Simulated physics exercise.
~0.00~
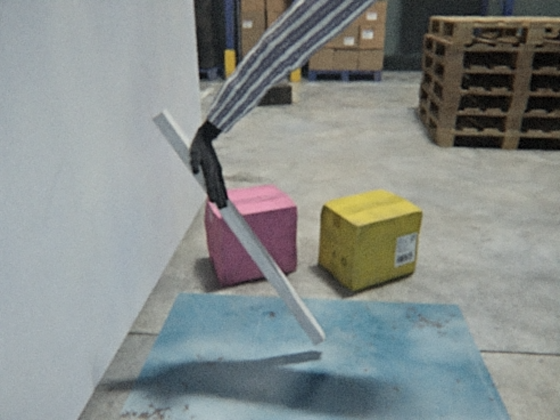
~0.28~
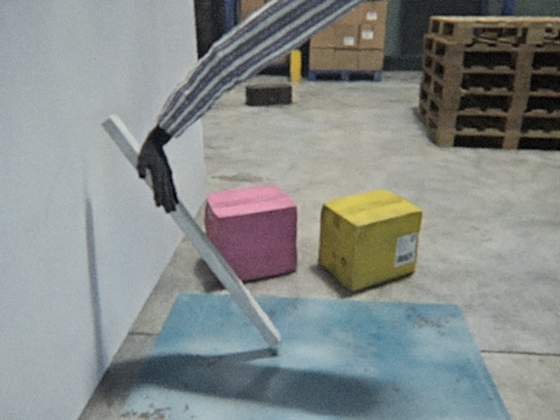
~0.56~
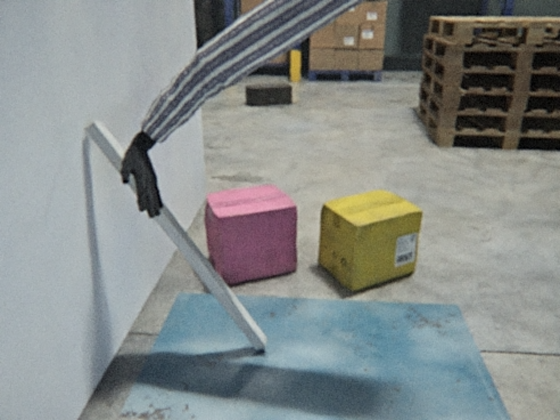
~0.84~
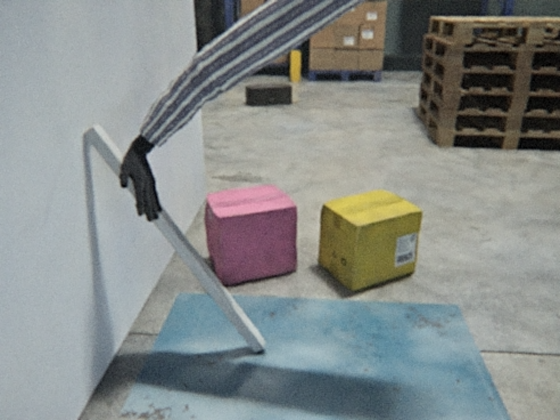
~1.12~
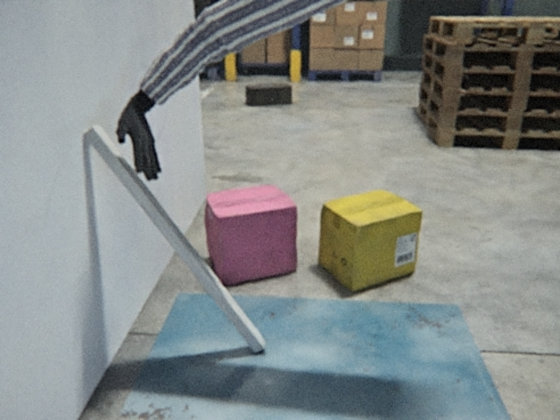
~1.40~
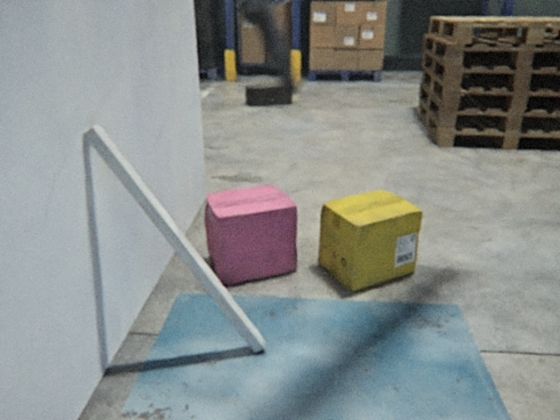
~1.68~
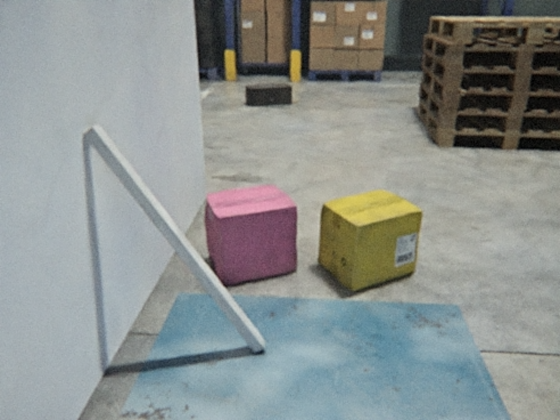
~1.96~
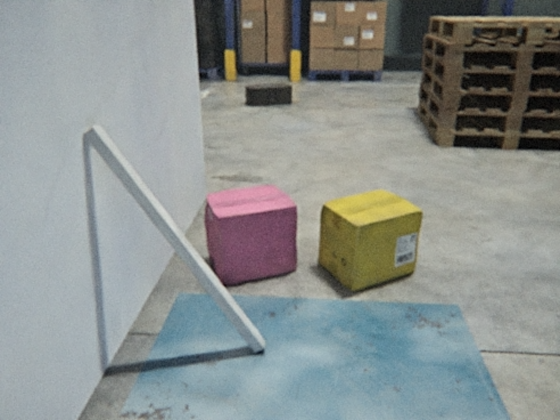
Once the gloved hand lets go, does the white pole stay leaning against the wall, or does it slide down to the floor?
The white pole stays leaning against the wall, with its foot still on the blue mat after the hand has gone.
